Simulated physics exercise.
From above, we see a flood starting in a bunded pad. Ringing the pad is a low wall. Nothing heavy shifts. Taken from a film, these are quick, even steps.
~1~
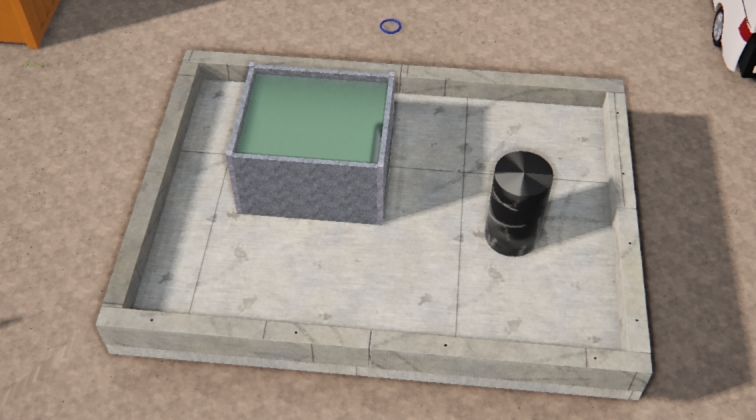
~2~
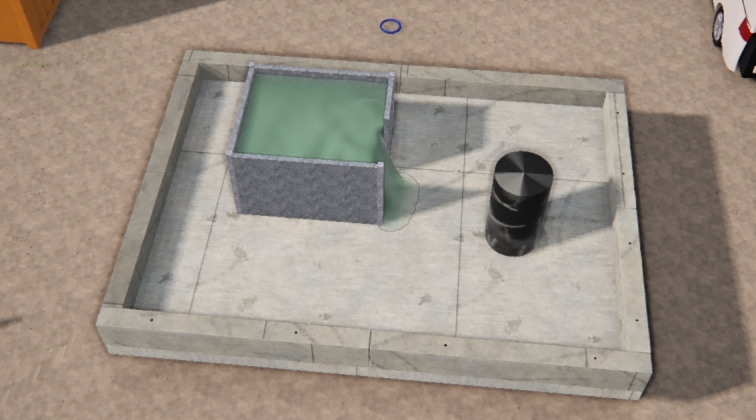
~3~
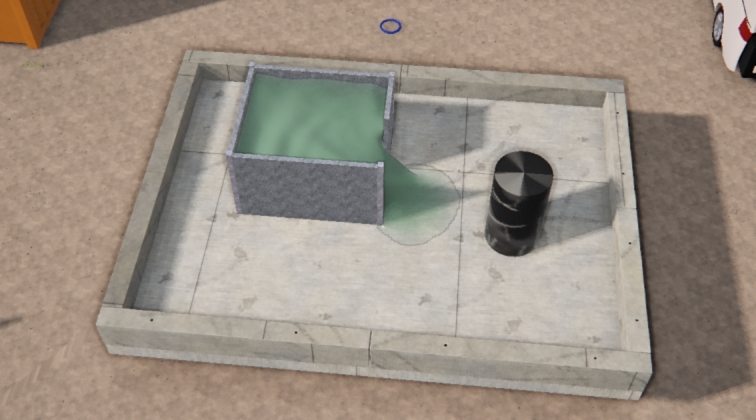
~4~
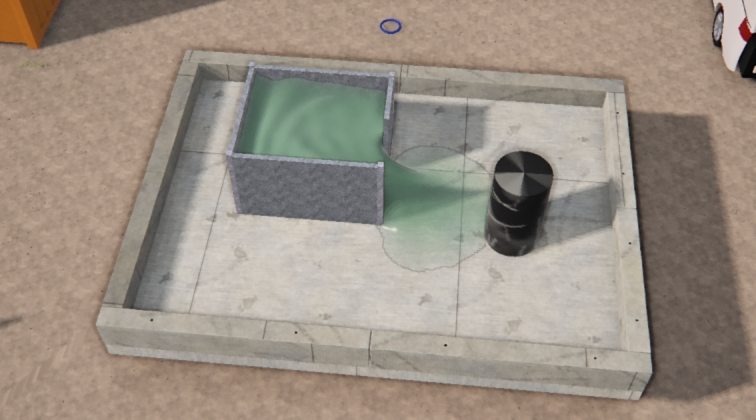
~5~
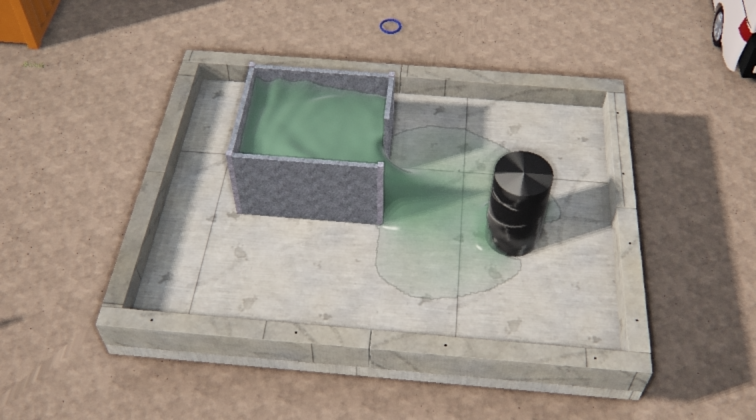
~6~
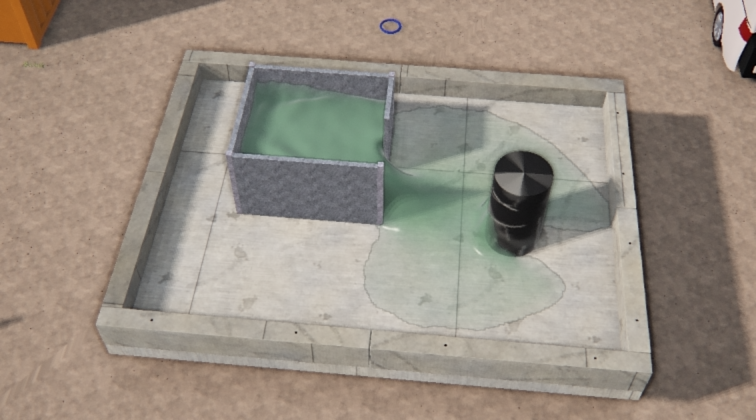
Green water sits still in a square tank on a low-walled pad, then pours out through a gap in the tank's right side. It fans across the pale floor, reaches the black cylinder and flows around it, spreading into a wide, thin sheet while the level in the tank drops slightly.
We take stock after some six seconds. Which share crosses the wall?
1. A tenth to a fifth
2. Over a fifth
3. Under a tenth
3.
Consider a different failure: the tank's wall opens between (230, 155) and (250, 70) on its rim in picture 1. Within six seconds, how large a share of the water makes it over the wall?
Roughly 30 %.
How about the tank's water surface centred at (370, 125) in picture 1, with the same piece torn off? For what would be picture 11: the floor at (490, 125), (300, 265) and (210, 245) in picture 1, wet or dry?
Per point: Inundated / unwetted / unwetted.
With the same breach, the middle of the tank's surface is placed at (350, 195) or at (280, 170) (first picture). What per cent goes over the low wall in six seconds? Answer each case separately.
The first try gives 8 per cent and the second 6 per cent.
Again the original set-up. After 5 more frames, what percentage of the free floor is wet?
Near 55 in a hundred.
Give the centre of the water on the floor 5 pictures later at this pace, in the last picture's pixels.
The water's middle lies around (402, 194).
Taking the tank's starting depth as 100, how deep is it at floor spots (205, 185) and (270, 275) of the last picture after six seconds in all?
10 and 2 %, in that order.
A moment on, water covers 45 % of the floor; the low wall has let 0 % over.
Next, water covers 45 % of the floor; the low wall has let 0 % over.
Then, water covers 50 % of the floor; the low wall has let 2 % over.
Later, water covers 75 % of the floor; the low wall has let 2 % over.
In the end, water covers 85 % of the floor; the low wall has let 2 % over.
